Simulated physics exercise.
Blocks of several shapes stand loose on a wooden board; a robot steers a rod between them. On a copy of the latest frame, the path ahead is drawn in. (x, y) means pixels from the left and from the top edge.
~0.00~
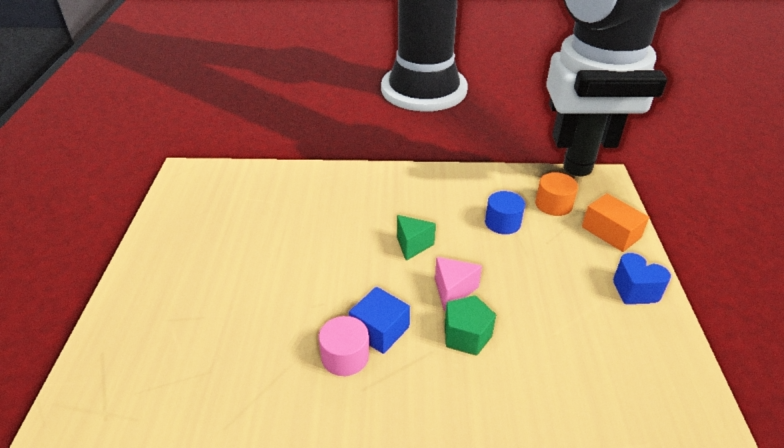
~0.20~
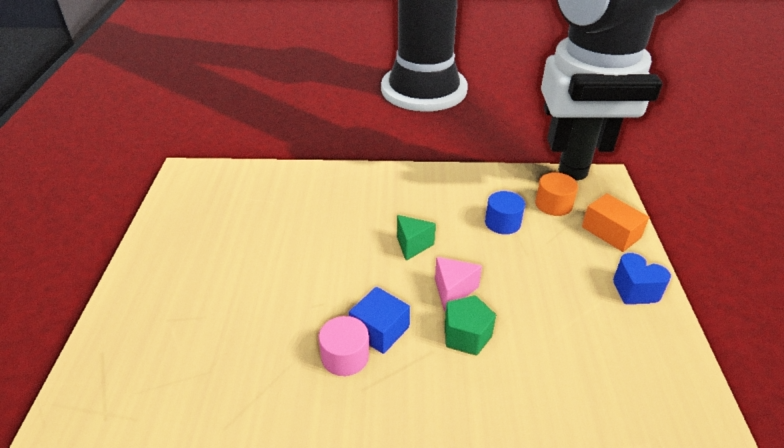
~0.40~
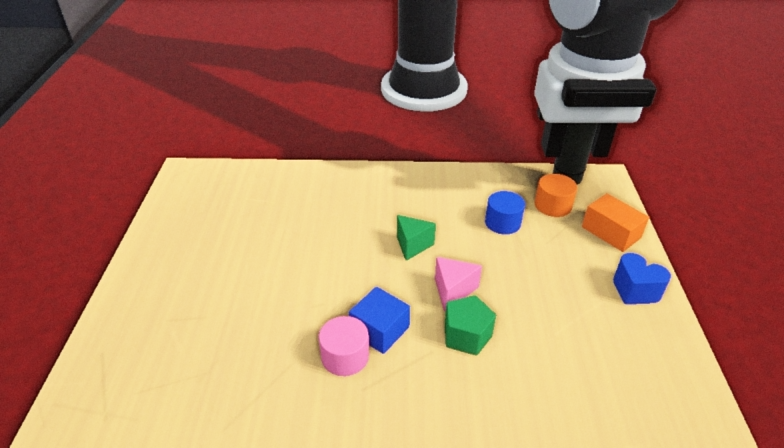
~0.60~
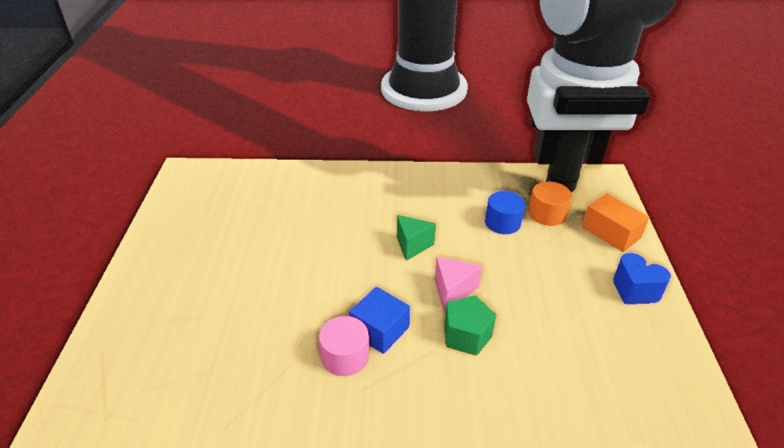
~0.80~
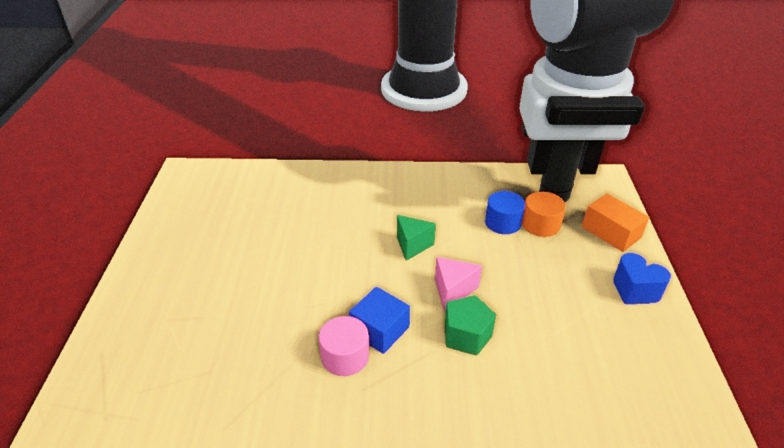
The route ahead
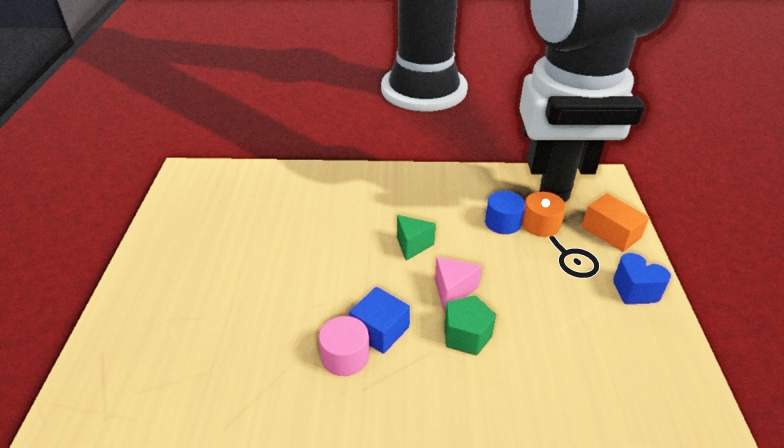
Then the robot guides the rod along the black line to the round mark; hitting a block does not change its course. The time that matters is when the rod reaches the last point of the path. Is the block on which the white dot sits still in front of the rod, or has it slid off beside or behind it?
The rod has lost it.
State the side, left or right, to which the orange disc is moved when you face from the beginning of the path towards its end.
The orange disc goes right.
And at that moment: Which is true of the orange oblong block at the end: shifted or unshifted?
From what I can tell, it will keep its place.
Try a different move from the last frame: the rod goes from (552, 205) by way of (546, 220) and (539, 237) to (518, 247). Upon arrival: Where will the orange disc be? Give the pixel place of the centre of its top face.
I'd place it at (517, 250), taking the centre of its top.
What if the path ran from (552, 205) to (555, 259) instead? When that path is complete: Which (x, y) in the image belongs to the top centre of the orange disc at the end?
The middle of its upper face will lie at (524, 243).
The drawn path runs from (552, 205) over (547, 223) and (556, 244) to (579, 263); the dot is on the orange disc.
The first path, step by step. One third of the way, rod (549, 214); orange disc (539, 223).
Two thirds of the way, rod (559, 234); orange disc (535, 237).
At the end, rod (582, 253); blue disc not moved; orange disc (536, 238); orange oblong block not moved.
